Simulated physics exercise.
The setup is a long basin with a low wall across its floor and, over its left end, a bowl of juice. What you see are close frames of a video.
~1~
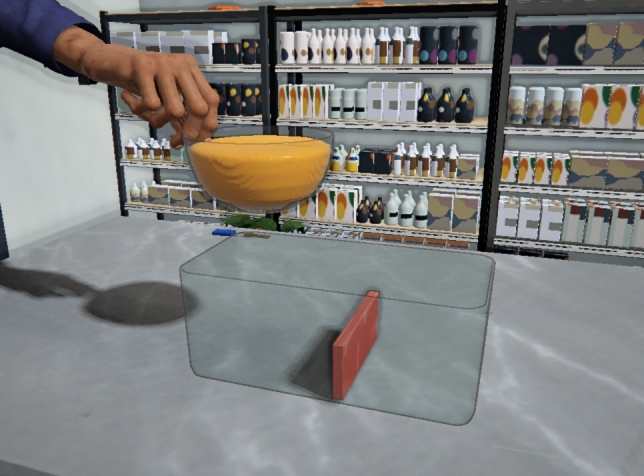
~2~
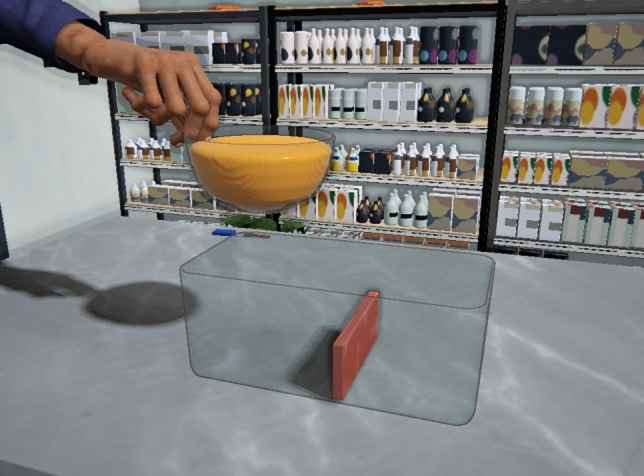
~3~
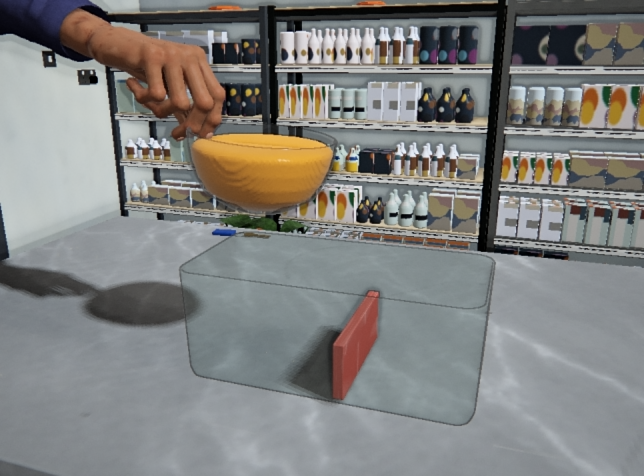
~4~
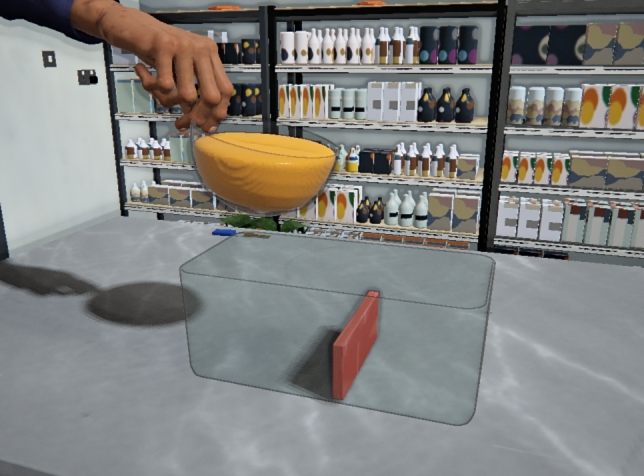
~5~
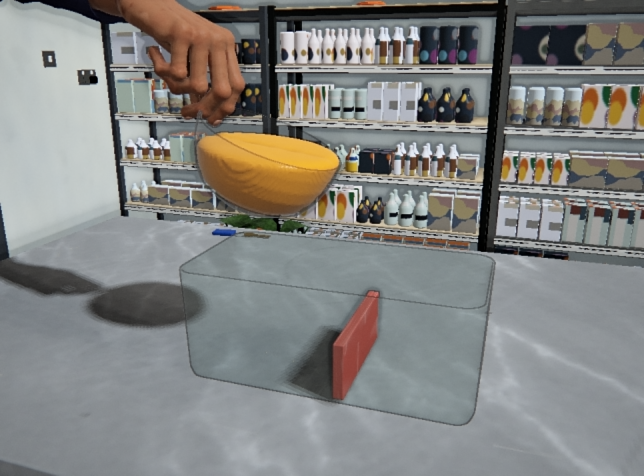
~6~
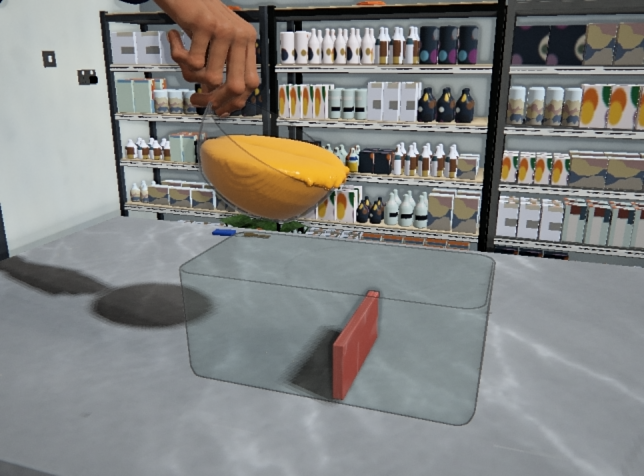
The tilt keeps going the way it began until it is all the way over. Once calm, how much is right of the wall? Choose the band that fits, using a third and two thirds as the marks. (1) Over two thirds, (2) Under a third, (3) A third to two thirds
3.
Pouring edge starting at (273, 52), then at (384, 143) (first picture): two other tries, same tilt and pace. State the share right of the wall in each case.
First try: 15 percent; second try: 85 percent.
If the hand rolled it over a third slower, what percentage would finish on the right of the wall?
It comes to some 65 in a hundred.
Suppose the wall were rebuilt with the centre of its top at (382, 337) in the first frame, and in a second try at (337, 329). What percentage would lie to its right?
First try close to 30 percent, second try close to 80 percent.
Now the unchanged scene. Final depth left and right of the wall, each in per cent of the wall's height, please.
On the left it's around 30 per cent; on the right, 40 per cent.
A moment on, the bowl is tipped on its side and 20 per cent is still to pour, 12 is left of the wall and 41 right of it.
Next, the bowl is tipped on its side and 3 per cent is still to pour, 34 is left of the wall and 51 right of it.
Then the bowl is tipped on its side and 1 per cent is still to pour, 44 is left of the wall and 52 right of it.
Later the bowl is tipped on its side and 0 per cent is still to pour, 45 is left of the wall and 53 right of it.
At rest 45 per cent lies left of the wall, 53 right of it and 2 outside.
